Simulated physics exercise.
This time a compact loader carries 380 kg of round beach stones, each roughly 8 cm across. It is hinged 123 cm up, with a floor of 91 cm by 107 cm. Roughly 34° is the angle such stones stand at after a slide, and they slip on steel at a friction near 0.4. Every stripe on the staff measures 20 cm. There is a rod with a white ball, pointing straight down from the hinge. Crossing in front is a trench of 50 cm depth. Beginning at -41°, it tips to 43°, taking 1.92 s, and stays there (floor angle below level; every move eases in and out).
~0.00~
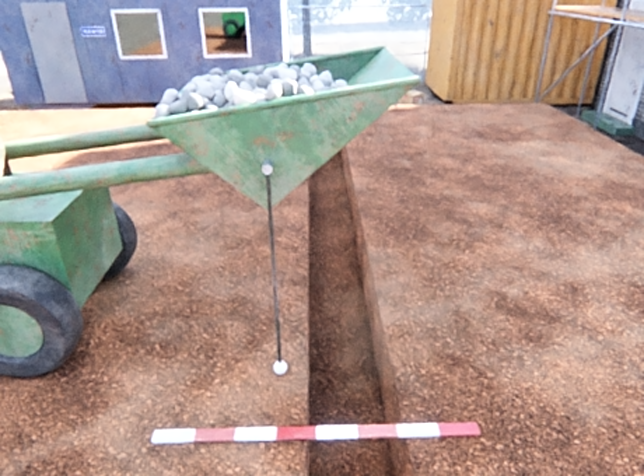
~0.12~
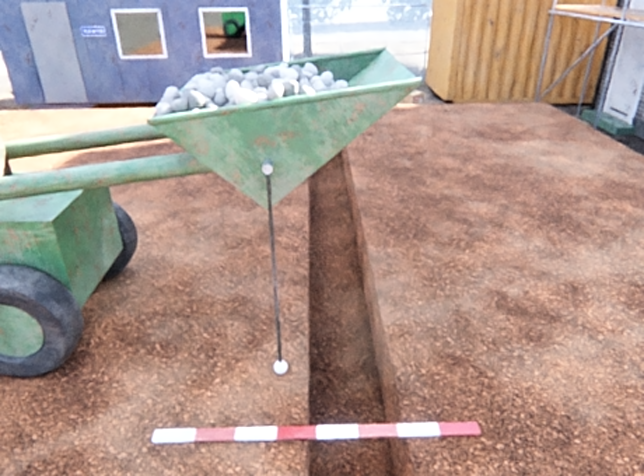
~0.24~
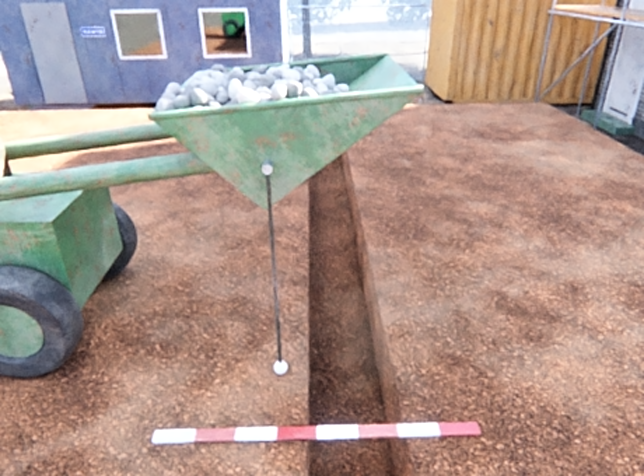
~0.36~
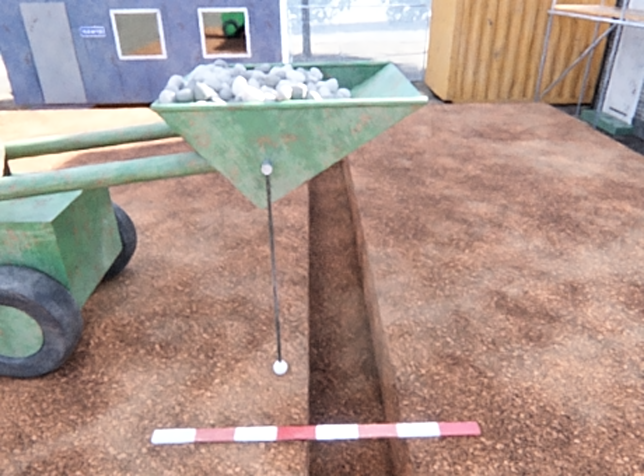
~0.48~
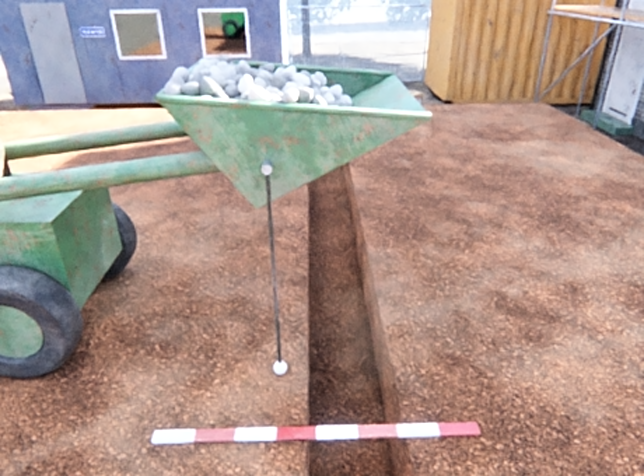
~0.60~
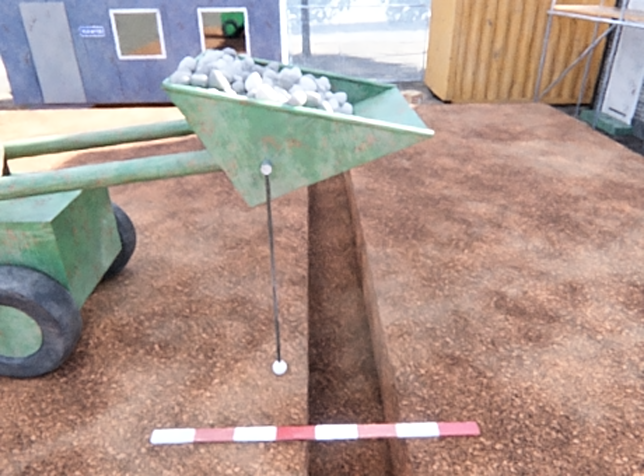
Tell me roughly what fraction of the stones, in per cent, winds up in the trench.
Roughly 15 per cent of the stones.
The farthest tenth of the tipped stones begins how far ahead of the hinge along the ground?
Close to 160 cm from the hinge.
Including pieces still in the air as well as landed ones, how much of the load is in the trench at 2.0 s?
Roughly 15 percent of the load.
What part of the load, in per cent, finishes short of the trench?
Some 0 per cent of the load.
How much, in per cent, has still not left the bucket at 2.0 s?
Estimate: Approx. 10 %.
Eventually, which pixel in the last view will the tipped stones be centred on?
Their middle lands near (443, 303).
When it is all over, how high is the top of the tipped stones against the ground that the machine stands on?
Close to 22 cm above that ground.
After 1.4 s the floor is at 30°; 92 % in the bucket, 1 % in the trench, 7 % past the trench; the foremost stones are at (410, 234).
After 2.0 s the floor is at 43°; 12 % in the bucket, 14 % in the trench, 74 % past the trench; the foremost stones are at (523, 305).
After 2.4 s the floor is at 43°; 0 % in the bucket, 12 % in the trench, 88 % past the trench; the foremost stones are at (600, 317).
After 5.0 s the floor is at 43°; 0 % in the bucket, 15 % in the trench, 85 % past the trench; the foremost stones are past the picture's edge.
